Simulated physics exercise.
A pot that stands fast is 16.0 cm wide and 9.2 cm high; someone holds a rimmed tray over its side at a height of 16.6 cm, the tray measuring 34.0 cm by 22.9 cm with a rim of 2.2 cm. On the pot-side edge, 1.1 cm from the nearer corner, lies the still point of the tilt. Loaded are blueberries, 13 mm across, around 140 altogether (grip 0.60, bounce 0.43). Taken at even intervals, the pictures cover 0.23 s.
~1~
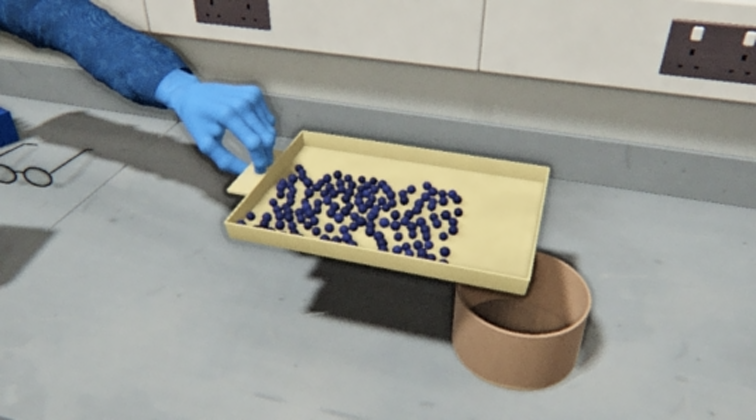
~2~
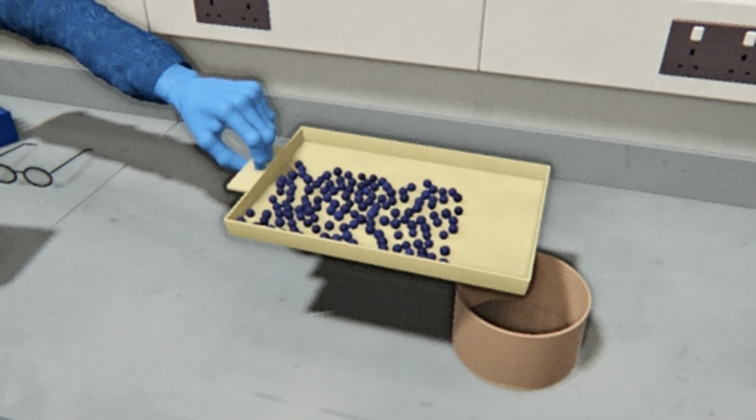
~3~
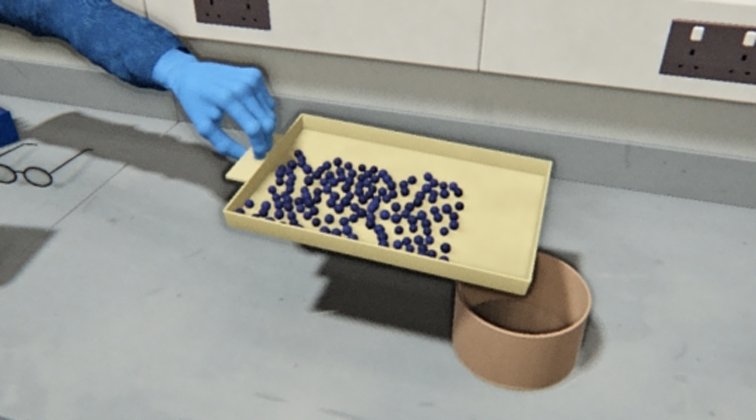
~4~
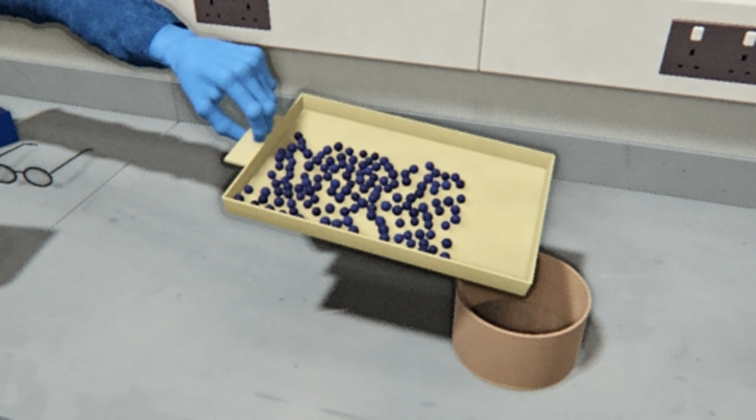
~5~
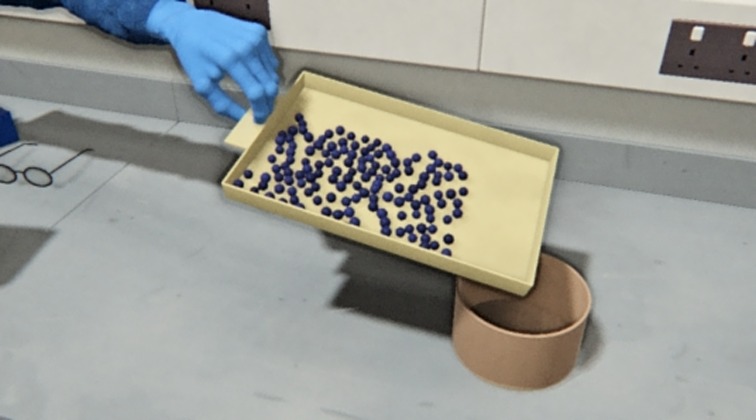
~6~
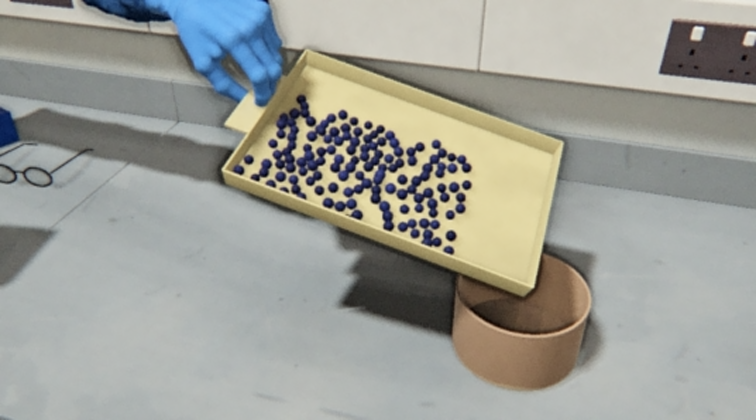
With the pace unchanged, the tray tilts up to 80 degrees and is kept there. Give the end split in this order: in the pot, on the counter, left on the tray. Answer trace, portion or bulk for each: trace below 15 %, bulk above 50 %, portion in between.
Pot: Trace. Counter: Bulk. Left on the tray: Portion.
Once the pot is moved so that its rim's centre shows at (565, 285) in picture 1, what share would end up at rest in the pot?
The share would be some 0 per cent.
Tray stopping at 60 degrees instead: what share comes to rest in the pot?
In that case some 0 per cent.
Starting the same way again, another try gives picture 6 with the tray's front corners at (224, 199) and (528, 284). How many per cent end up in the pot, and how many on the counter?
Final per cent - pot 0, counter 5.
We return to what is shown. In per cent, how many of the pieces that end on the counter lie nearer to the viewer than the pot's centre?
Roughly 100 percent of the spill.
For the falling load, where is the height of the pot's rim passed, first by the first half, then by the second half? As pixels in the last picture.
Early half: About (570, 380); late half: (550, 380).
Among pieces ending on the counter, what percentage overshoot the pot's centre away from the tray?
That comes to roughly 100 percent.
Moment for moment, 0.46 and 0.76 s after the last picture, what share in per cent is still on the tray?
About 95, 50.
Then, 0.27 s after the last picture, tilt 49 degrees; the tray holds 100 %, the pot 0 %.
Then, 0.46 s after the last picture, tilt 70 degrees; the tray holds 95 %, the pot 0 %.
Then, 0.76 s after the last picture, tilt 80 degrees; the tray holds 50 %, the pot 0 %.
In the end, pot 0 %, counter 75 %, tray 25 %.
